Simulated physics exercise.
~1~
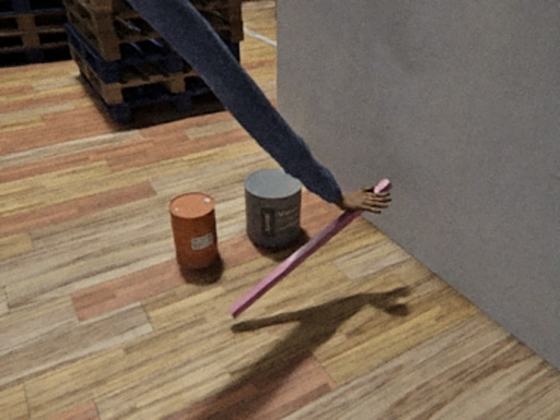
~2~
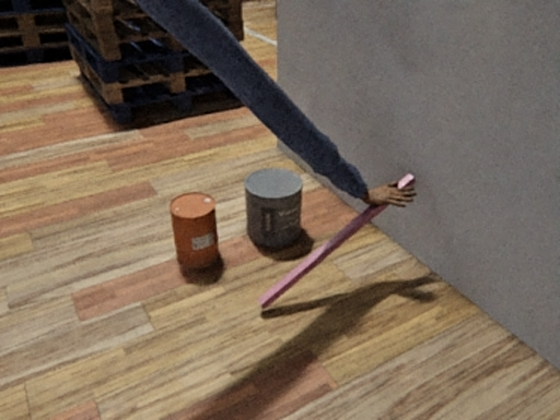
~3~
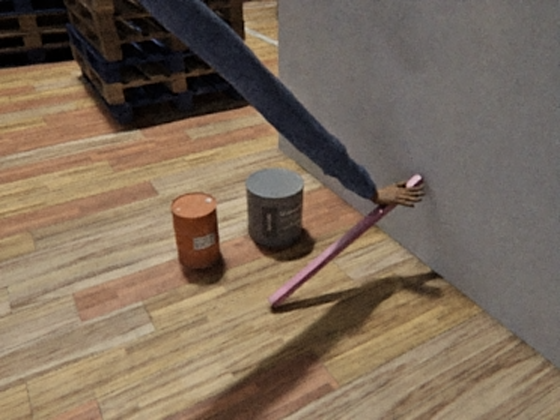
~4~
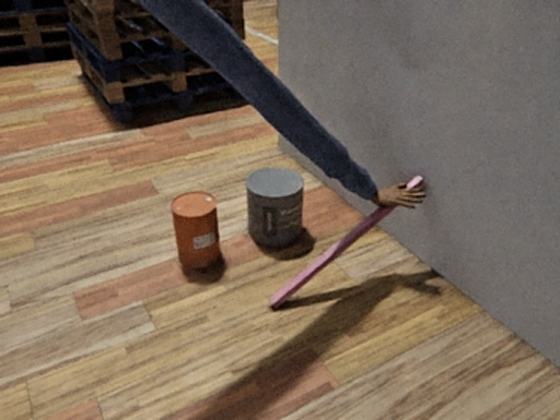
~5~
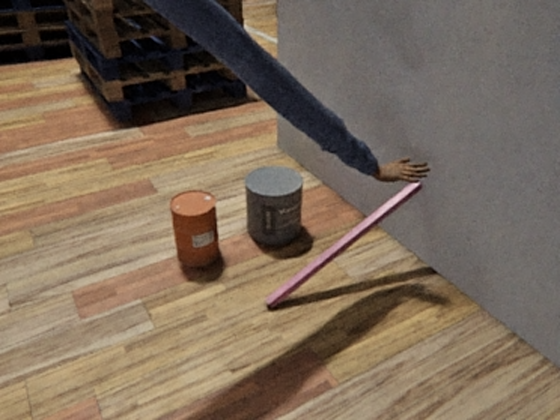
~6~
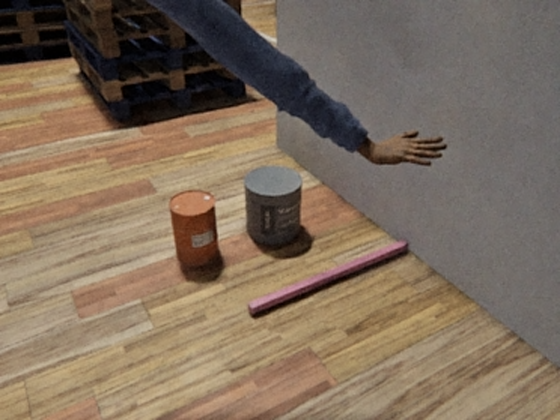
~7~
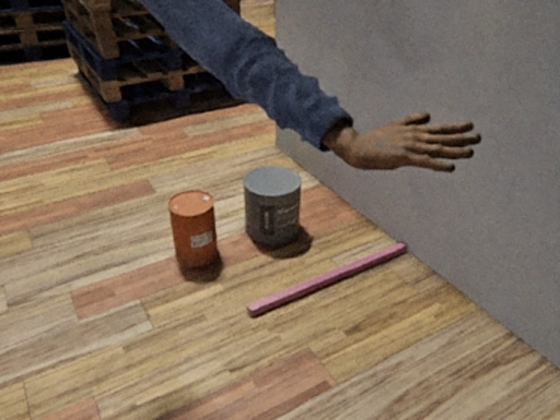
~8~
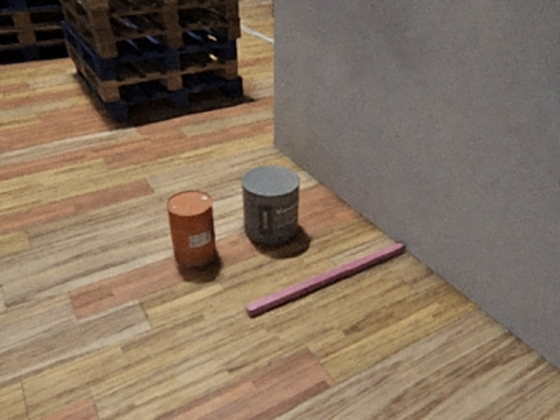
A pink pole is leaned against the wall by a hand, then slips flat once released.
